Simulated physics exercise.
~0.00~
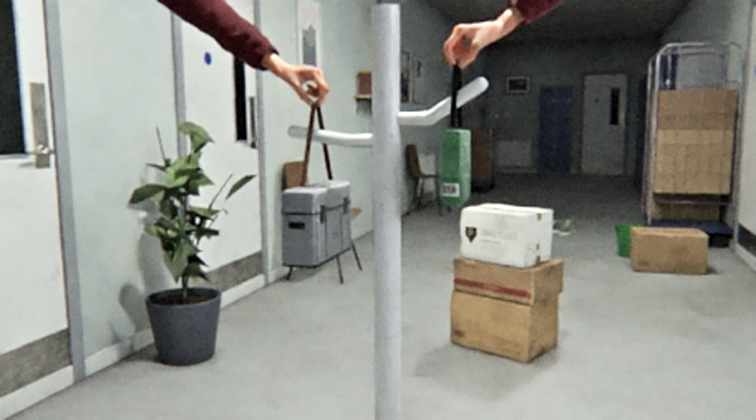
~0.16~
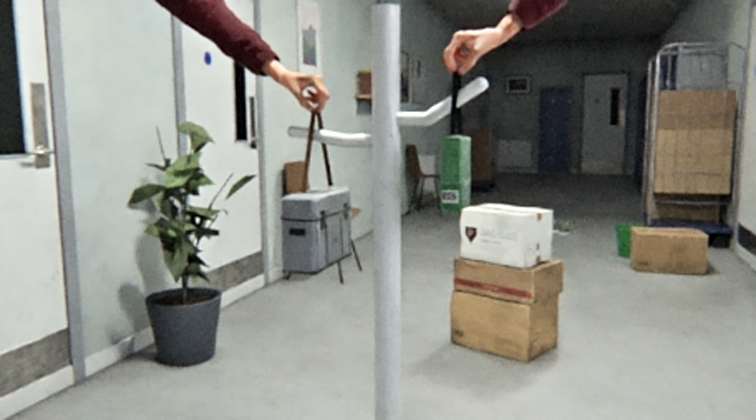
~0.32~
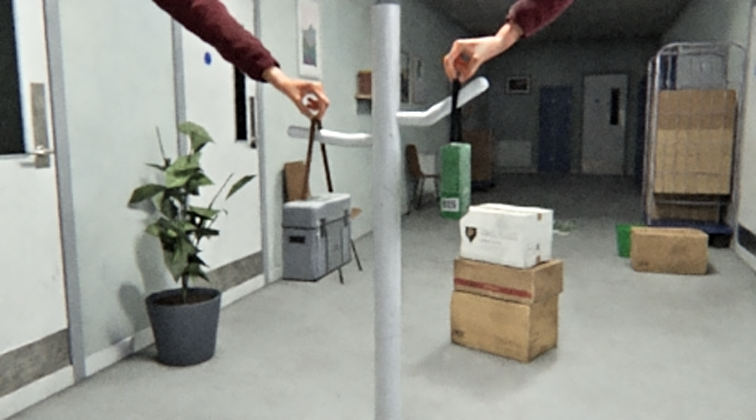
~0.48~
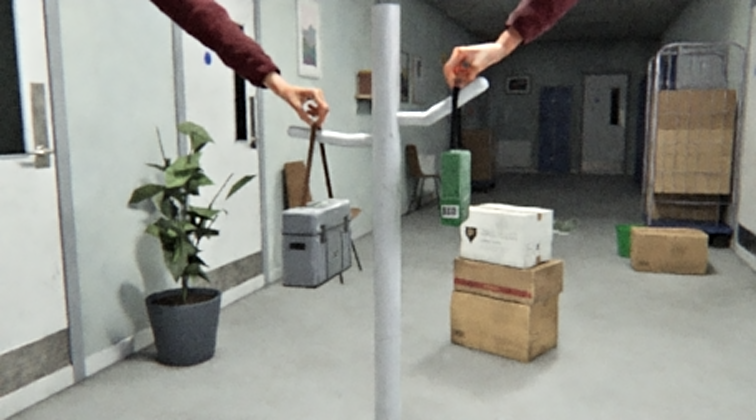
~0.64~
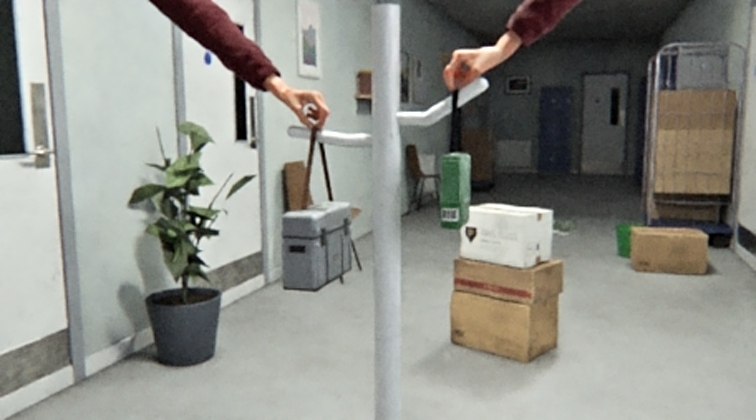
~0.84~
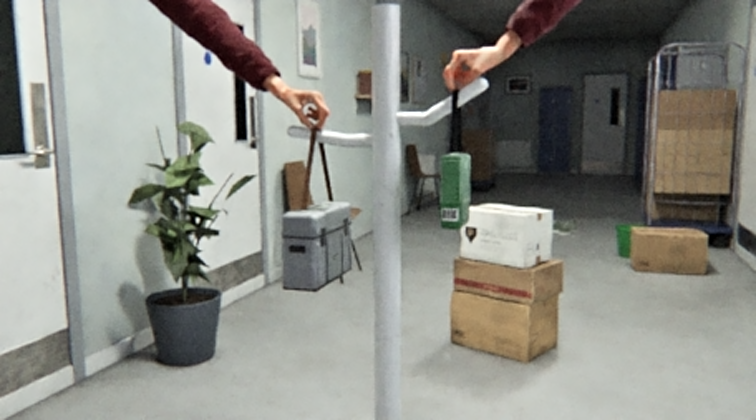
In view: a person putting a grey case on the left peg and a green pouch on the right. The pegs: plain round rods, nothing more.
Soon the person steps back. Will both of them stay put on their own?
The grey case is still hanging; the green pouch is still hanging.
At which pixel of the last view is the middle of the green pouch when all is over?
Around (393, 208).
After 1.18 s, grey case hanging near (320, 245); green pouch hanging near (424, 209).
After 1.50 s, grey case hanging near (321, 245); green pouch hanging near (393, 208).
At rest, grey case hanging near (321, 246); green pouch hanging near (393, 208). The grey case remains on its peg and the green pouch stays hanging.
